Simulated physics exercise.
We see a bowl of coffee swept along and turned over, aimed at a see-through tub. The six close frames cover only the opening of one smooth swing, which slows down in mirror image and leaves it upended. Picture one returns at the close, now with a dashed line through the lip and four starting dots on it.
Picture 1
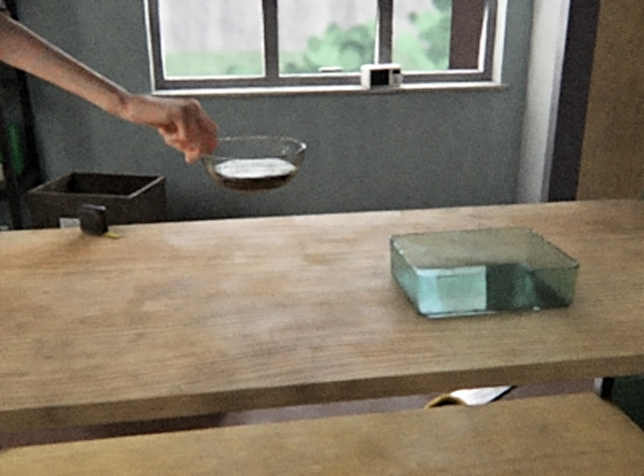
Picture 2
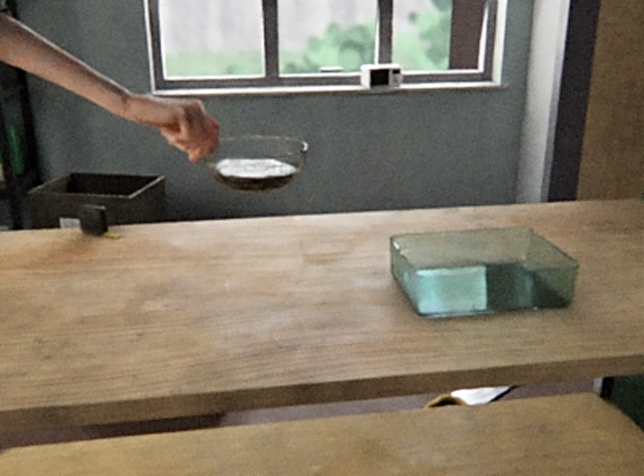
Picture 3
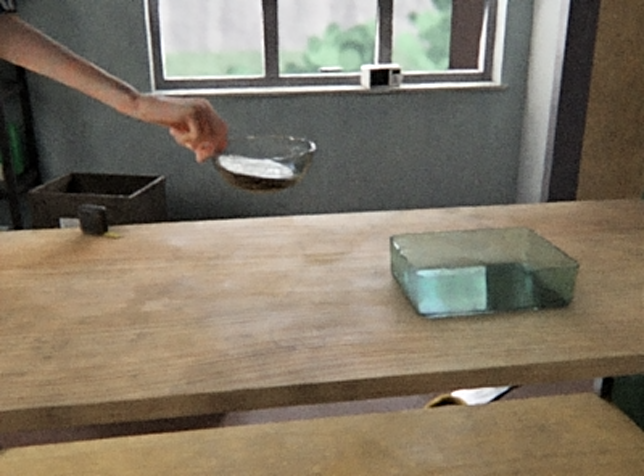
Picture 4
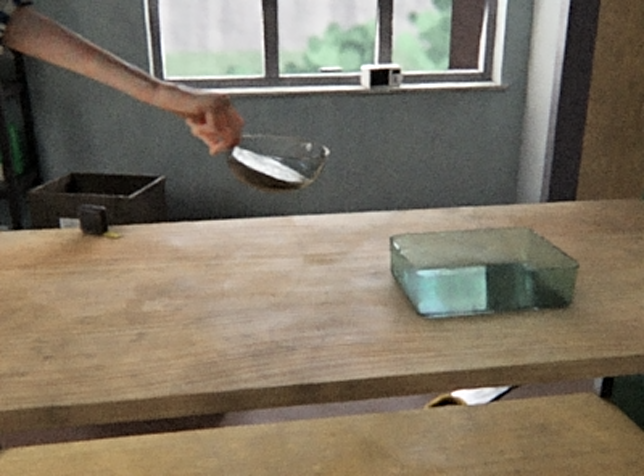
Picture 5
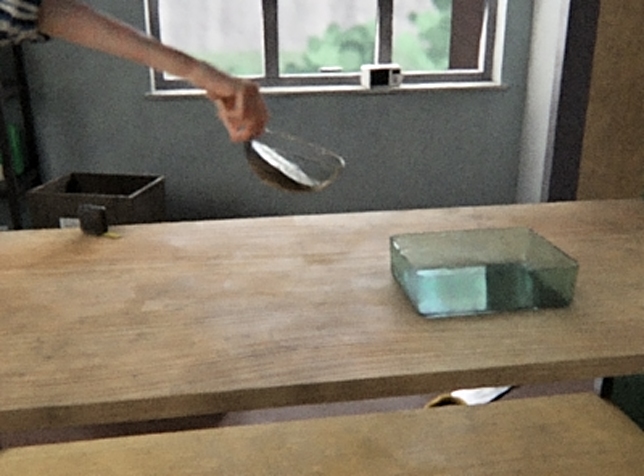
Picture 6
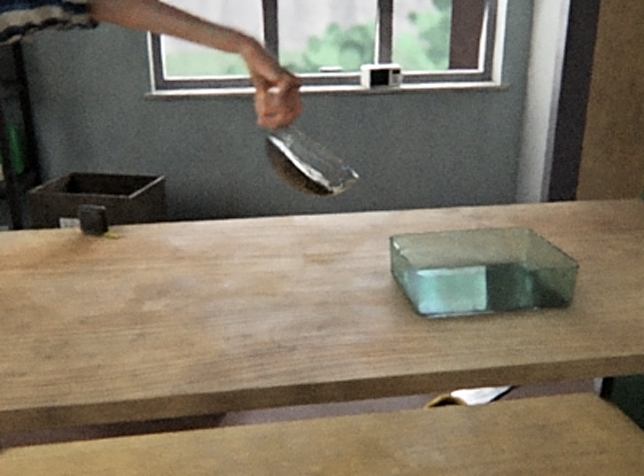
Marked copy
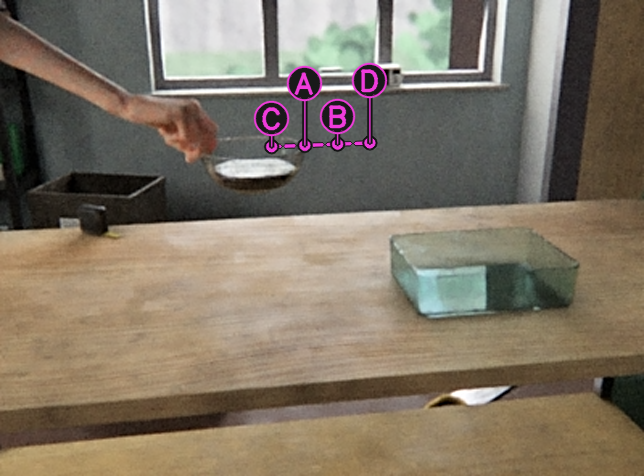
The video shows a hand holding a clear bowl of dark liquid above a wooden table, at first nearly still, then moving it right and tilting it steeply toward a see-through tub, with the liquid still inside the bowl.
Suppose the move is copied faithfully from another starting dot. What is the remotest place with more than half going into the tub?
The limit is C.
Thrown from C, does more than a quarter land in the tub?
Yes.
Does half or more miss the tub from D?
No.
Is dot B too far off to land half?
No.
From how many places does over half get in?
All four.
On the marked copy, A at (304, 145); B at (337, 144); C at (271, 146); D at (369, 142).
If A is chosen, about 71 % lands in the tub, 5 % falls short and 25 % goes beside or beyond.
If B is chosen, about 63 % lands in the tub, 4 % falls short and 33 % goes beside or beyond.
If C is chosen, about 68 % lands in the tub, 16 % falls short and 16 % goes beside or beyond.
If D is chosen, about 71 % lands in the tub, 12 % falls short and 17 % goes beside or beyond.
